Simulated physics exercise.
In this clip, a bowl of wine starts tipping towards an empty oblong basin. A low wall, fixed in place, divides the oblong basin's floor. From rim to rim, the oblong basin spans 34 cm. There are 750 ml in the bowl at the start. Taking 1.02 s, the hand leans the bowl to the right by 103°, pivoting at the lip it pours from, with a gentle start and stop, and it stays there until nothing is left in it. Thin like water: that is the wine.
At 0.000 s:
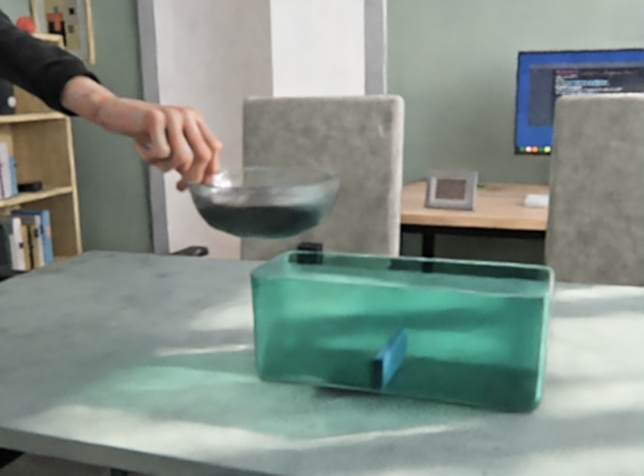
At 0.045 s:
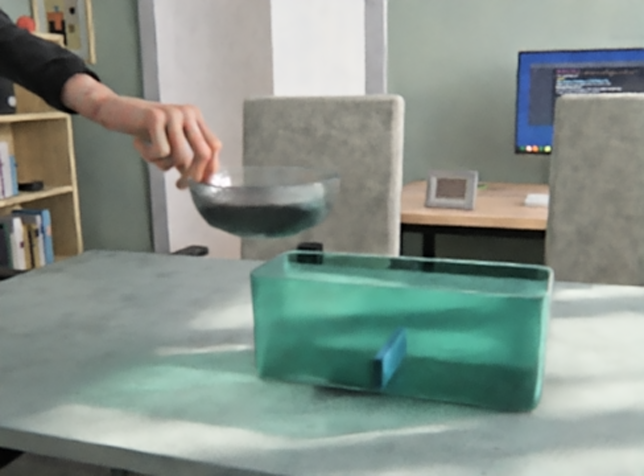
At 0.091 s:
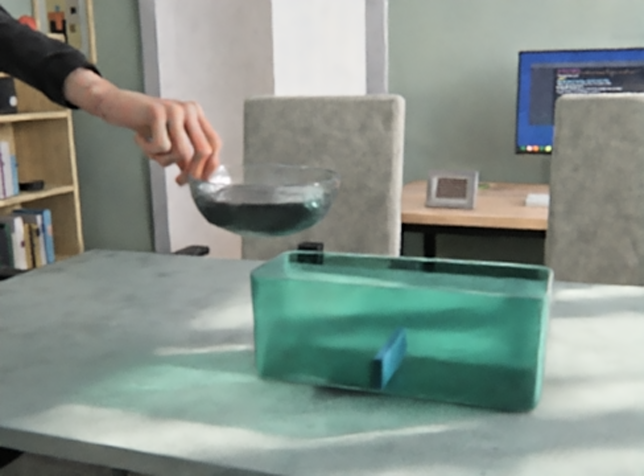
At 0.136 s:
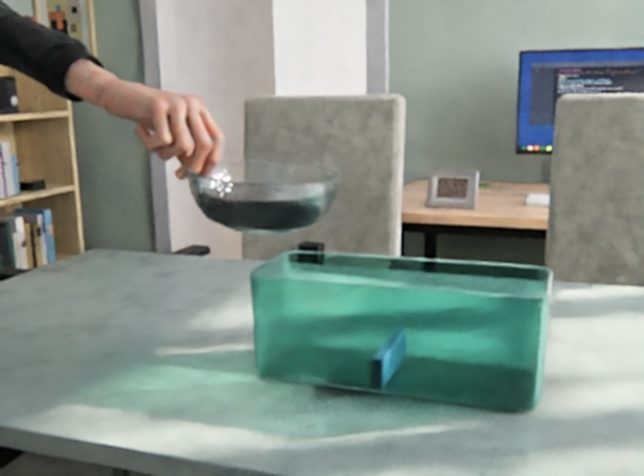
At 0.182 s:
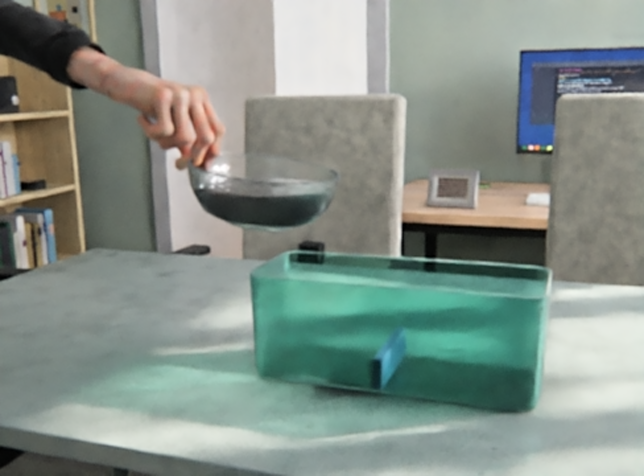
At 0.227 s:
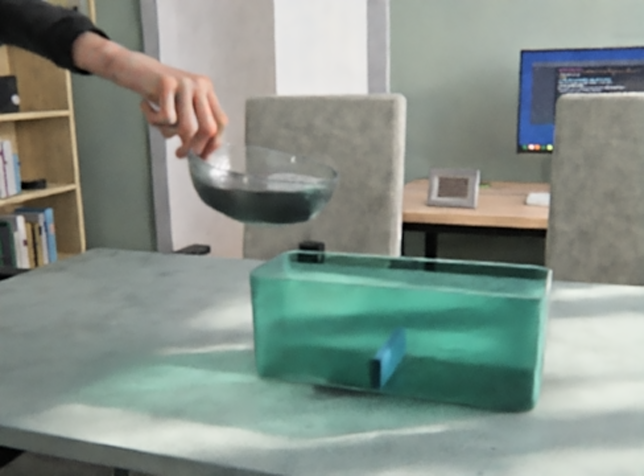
A hand reaching in from the left, in a dark sleeve, holds a clear glass bowl of dark liquid level at first, then gently tilts it rightward, its left side rising slightly. Below and to the right, a green see-through oblong basin with a low blue wall inside stands on a grey table. The still camera looks slightly down across a room with pale chairs, bookshelves at left and a desk monitor at right.
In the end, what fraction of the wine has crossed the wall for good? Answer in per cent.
In the end about 82 per cent has crossed for good.
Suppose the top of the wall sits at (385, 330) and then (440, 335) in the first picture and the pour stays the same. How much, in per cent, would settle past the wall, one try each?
I'd put it at about 90 per cent for the first and about 30 per cent for the second.
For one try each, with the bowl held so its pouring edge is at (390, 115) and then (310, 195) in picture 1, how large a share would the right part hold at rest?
75 then 65 %.
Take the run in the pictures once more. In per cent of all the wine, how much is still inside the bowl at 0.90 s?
What remains is about 2 percent of it all.
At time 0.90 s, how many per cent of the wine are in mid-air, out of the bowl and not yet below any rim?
About 12 % of the total.
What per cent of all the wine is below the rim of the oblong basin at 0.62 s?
About 8 per cent.
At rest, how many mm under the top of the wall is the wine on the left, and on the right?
Close to 30 mm left and close to 8 mm right.
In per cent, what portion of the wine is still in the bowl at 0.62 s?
Some 48 % of it is still there.
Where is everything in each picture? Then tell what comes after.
It leans 0°; its right rim is at (336, 181); the wine meets the walls at (207, 195) and (333, 199); the oblong basin's rim runs from (268, 264) to (551, 284); the wall's top is at (392, 343), in the first frame.
It leans 0°; its right rim is at (335, 181); the wine meets the walls at (206, 194) and (332, 198), in the second frame.
It leans 2°; its right rim is at (335, 181); the wine meets the walls at (207, 192) and (331, 197), in the third frame.
It leans 4°; its right rim is at (335, 181); the wine meets the walls at (207, 188) and (332, 195), in the fourth frame.
It leans 8°; its right rim is at (335, 182); the wine meets the walls at (207, 184) and (331, 191), in the fifth frame.
It leans 12°; its right rim is at (334, 182); the wine meets the walls at (207, 178) and (332, 187), in the sixth frame.
By 0.62 s the tilt is 68° and 48 per cent is still to pour, 4 is left of the wall and 4 right of it.
By 0.90 s the tilt is 99° and 2 per cent is still to pour, 9 is left of the wall and 78 right of it.
By 1.20 s the tilt is 103° and 0 per cent is still to pour, 17 is left of the wall and 82 right of it.
By 1.52 s the tilt is 103° and 0 per cent is still to pour, 18 is left of the wall and 82 right of it.
At rest 18 per cent lies left of the wall, 82 right of it and 1 outside.
